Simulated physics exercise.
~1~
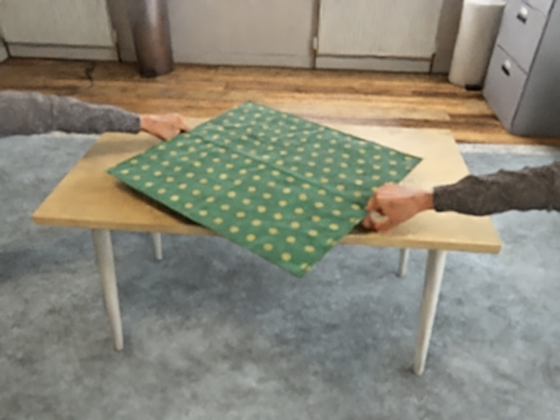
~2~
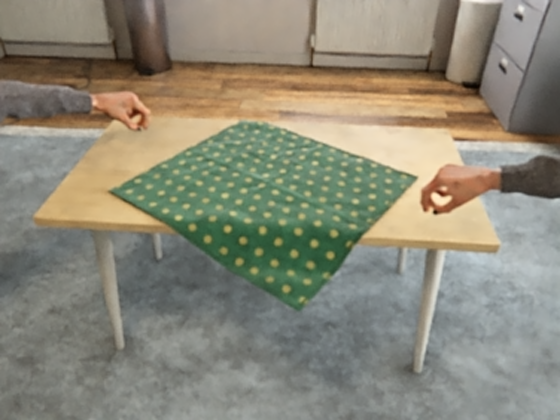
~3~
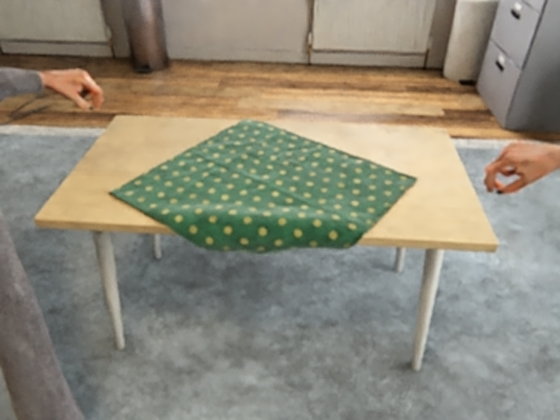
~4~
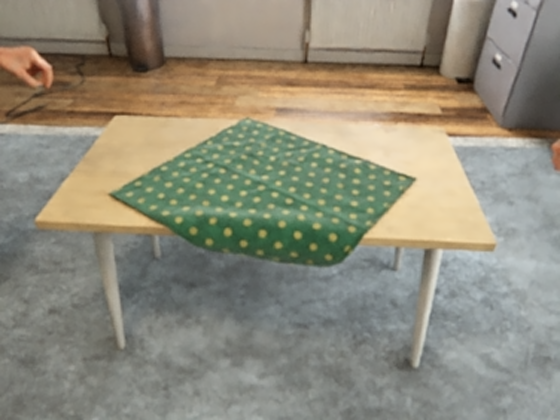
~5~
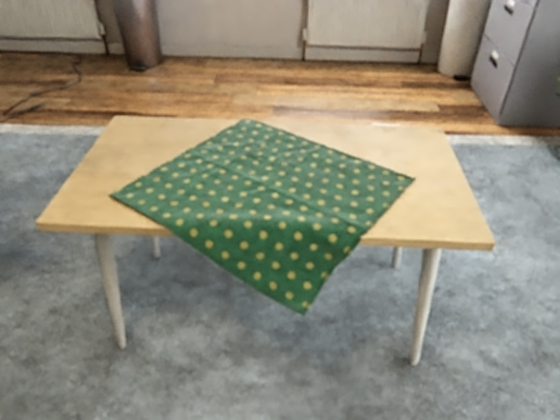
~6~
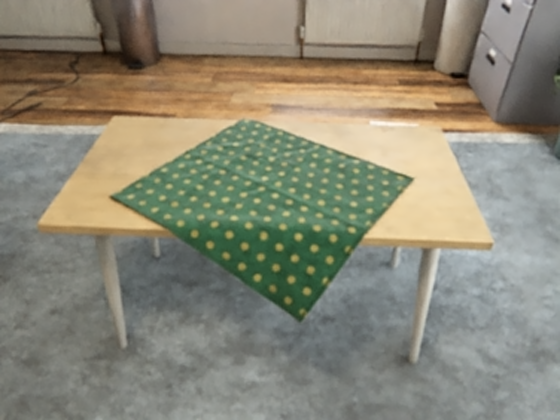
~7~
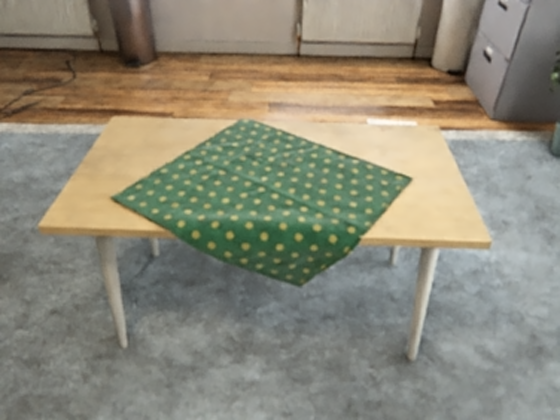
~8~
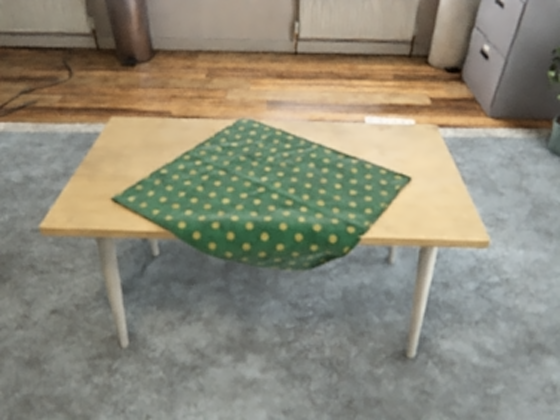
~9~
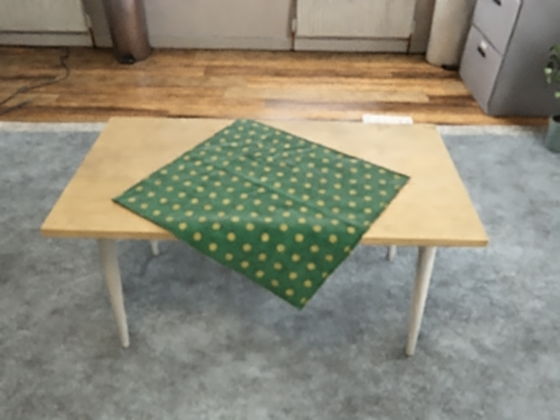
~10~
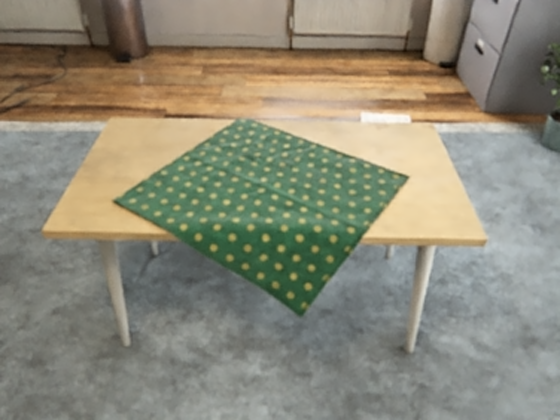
A green dotted cloth, released by two hands, swings over the table's front edge and stays on.
